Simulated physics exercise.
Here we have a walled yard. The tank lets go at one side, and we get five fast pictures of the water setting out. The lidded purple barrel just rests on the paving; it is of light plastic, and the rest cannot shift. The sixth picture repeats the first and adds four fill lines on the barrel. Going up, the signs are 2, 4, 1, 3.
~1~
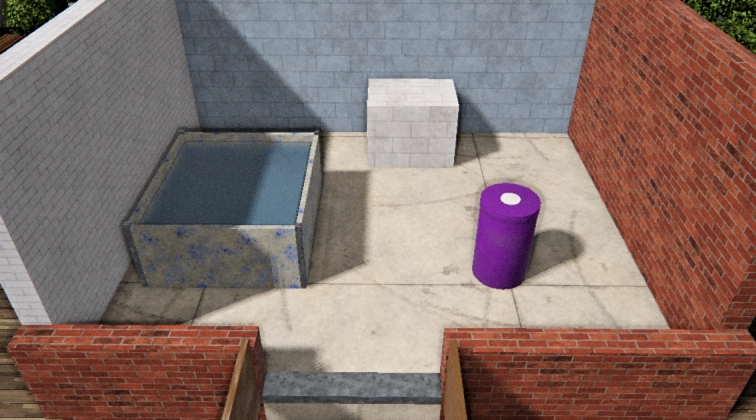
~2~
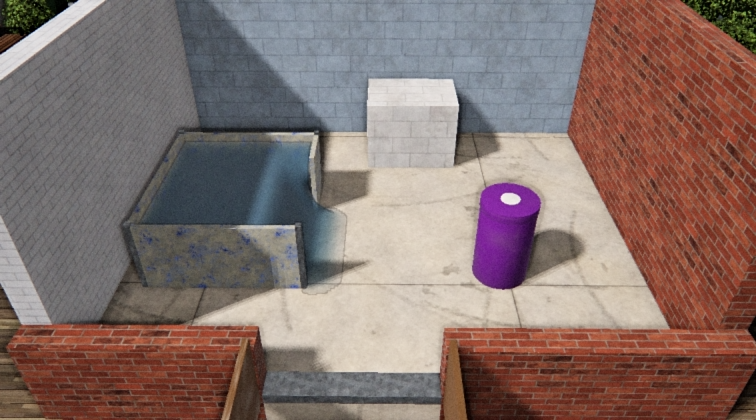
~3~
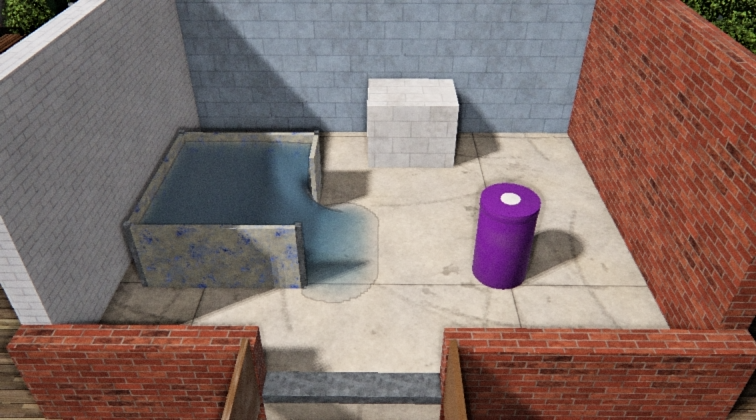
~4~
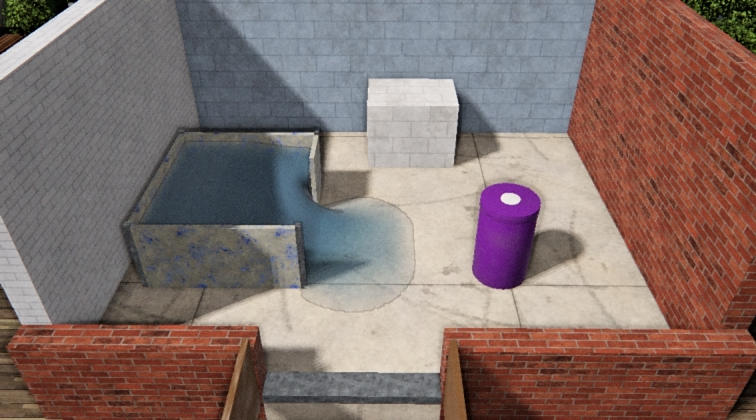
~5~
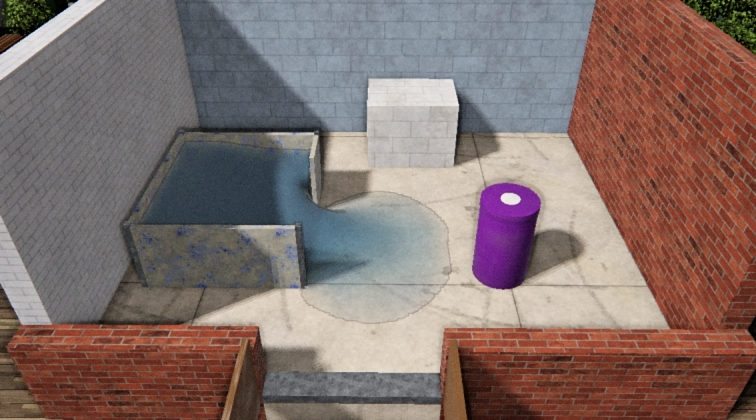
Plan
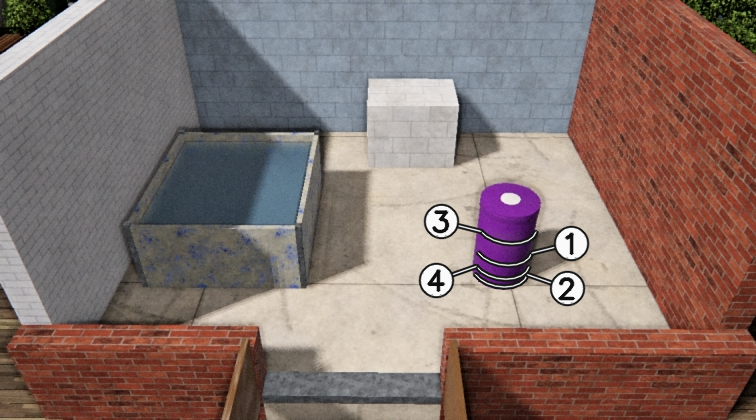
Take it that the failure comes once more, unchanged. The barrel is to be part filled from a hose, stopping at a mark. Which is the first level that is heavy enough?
The answer is level 3.
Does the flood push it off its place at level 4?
Yes.
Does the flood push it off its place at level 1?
Yes, that goes wrong.
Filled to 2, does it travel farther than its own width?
Yes, it does.
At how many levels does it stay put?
One of them.
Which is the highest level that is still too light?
That is level 1.
In white, 1 at (508, 265); 2 at (504, 287); 3 at (511, 243); 4 at (505, 279); from the bottom up 2, 4, 1, 3.
Choosing 1, it is pushed about half its own width away.
Choosing 2, it is pushed about twice its own width away.
Choosing 3, it does not move.
Choosing 4, it is pushed about twice its own width away.
